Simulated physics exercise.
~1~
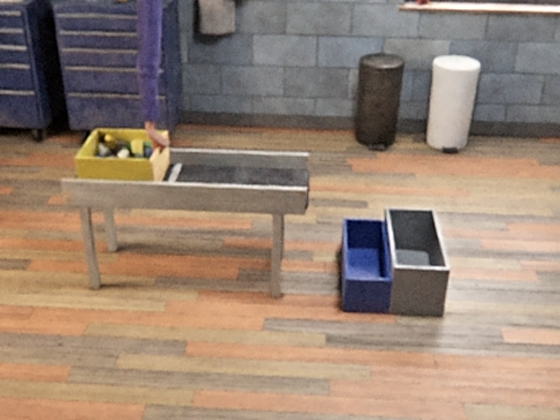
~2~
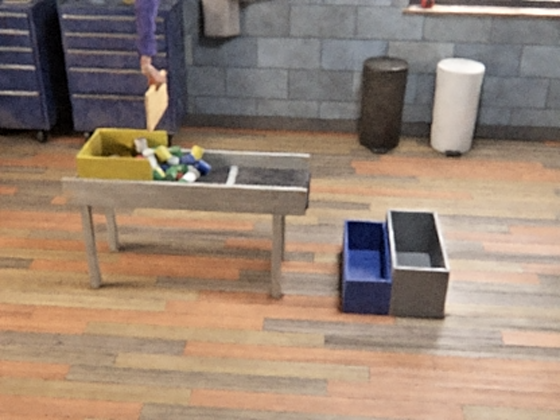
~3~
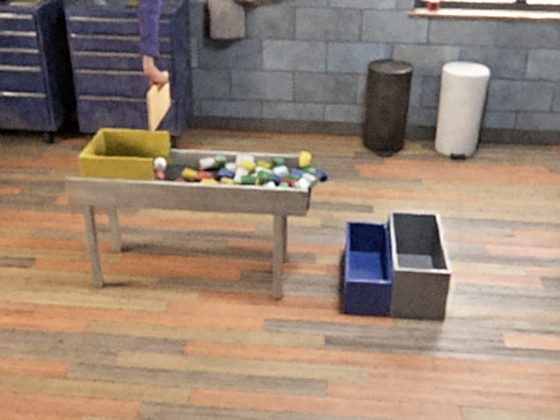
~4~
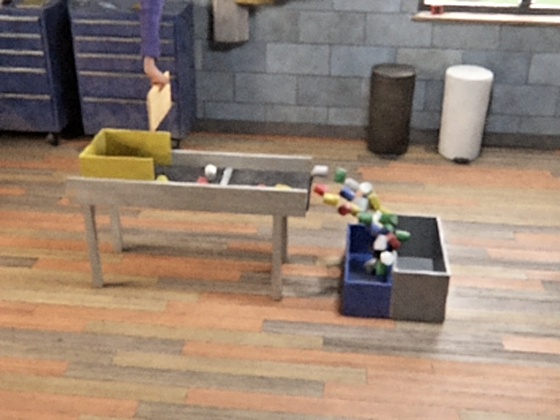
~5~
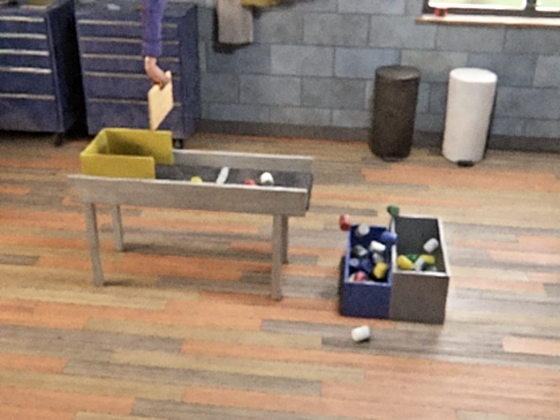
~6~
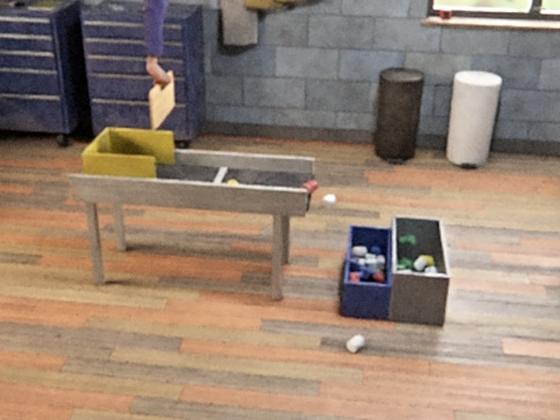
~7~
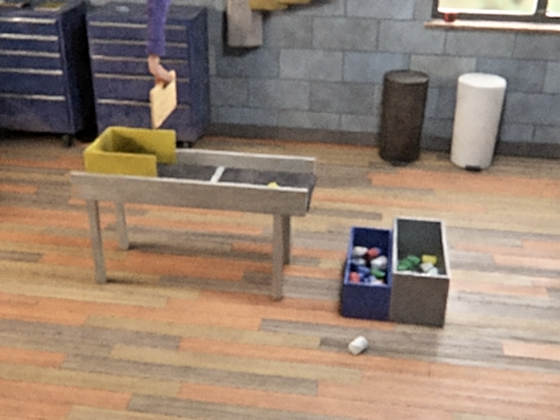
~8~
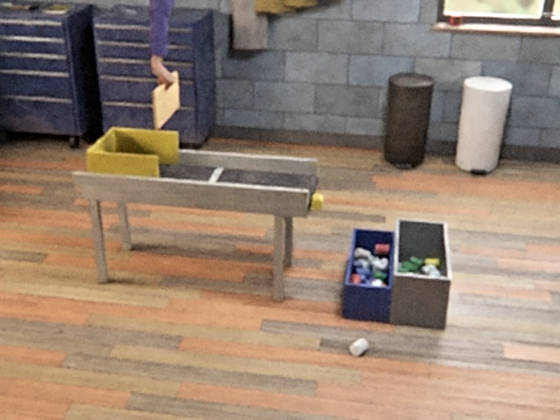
A hand lifted a small panel from the yellow pen, and colourful little jars spilled along a moving belt and tumbled off its right end, mostly into the blue and grey boxes, while a white one came to rest on the floor in front.
